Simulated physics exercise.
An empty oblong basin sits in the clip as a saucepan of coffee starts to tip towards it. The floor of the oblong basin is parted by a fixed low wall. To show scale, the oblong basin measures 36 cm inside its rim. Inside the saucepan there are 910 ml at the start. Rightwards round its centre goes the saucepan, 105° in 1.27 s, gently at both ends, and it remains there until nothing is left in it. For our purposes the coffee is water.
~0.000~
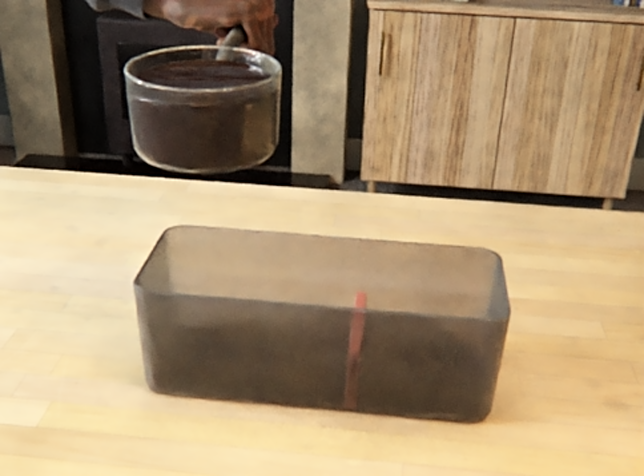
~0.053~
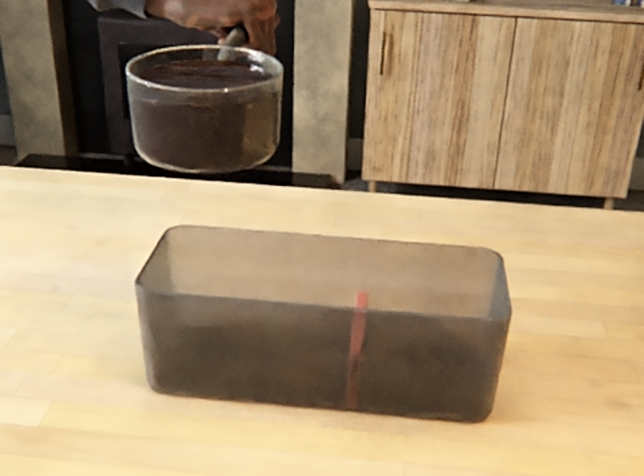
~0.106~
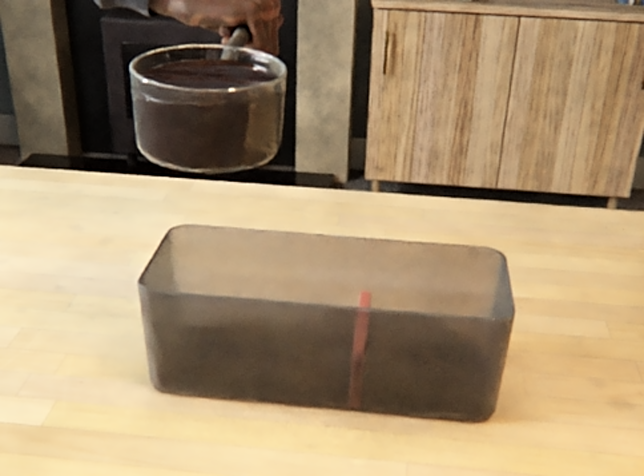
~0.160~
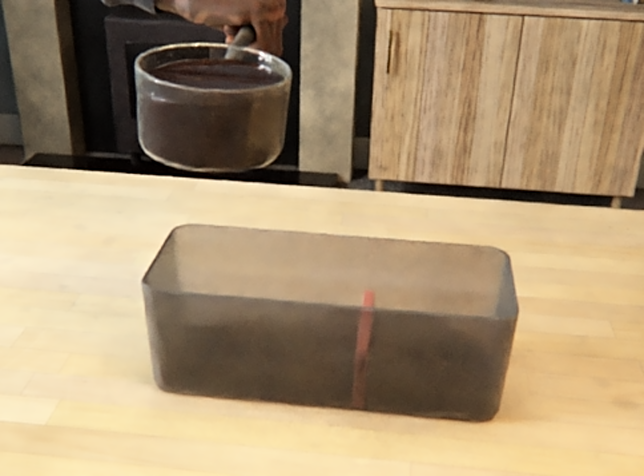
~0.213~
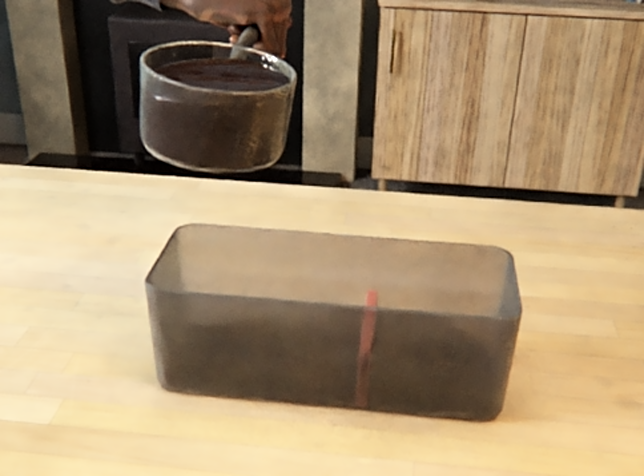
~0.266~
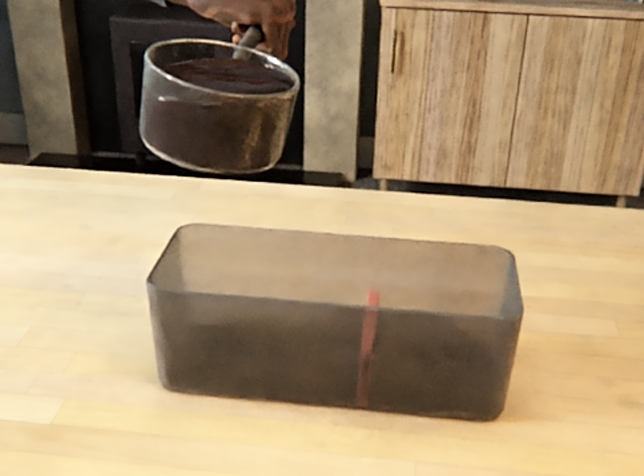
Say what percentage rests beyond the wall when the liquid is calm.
Roughly 46 per cent rests beyond the wall.
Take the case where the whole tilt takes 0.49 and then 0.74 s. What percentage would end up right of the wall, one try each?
Try 1: Approx. 15 %; try 2: Approx. 30 %.
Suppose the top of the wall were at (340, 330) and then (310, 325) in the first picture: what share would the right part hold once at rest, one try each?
In order, 65 and 85 per cent.
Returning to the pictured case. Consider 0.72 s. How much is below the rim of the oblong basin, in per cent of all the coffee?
Around 10%.
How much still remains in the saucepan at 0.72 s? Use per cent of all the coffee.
Roughly 60 percent.
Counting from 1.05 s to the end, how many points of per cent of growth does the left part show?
Roughly 22 percent.
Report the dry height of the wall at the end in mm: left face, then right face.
Left: Roughly 42 mm; right: Roughly 36 mm.
By 0.72 s the tilt is 63° and 60 per cent is still to pour, 6 is left of the wall and 5 right of it.
By 1.05 s the tilt is 97° and 12 per cent is still to pour, 31 is left of the wall and 46 right of it.
By 1.39 s the tilt is 105° and 1 per cent is still to pour, 51 is left of the wall and 46 right of it.
By 1.77 s the tilt is 105° and 0 per cent is still to pour, 53 is left of the wall and 46 right of it.
At rest 53 per cent lies left of the wall, 46 right of it and 1 outside.
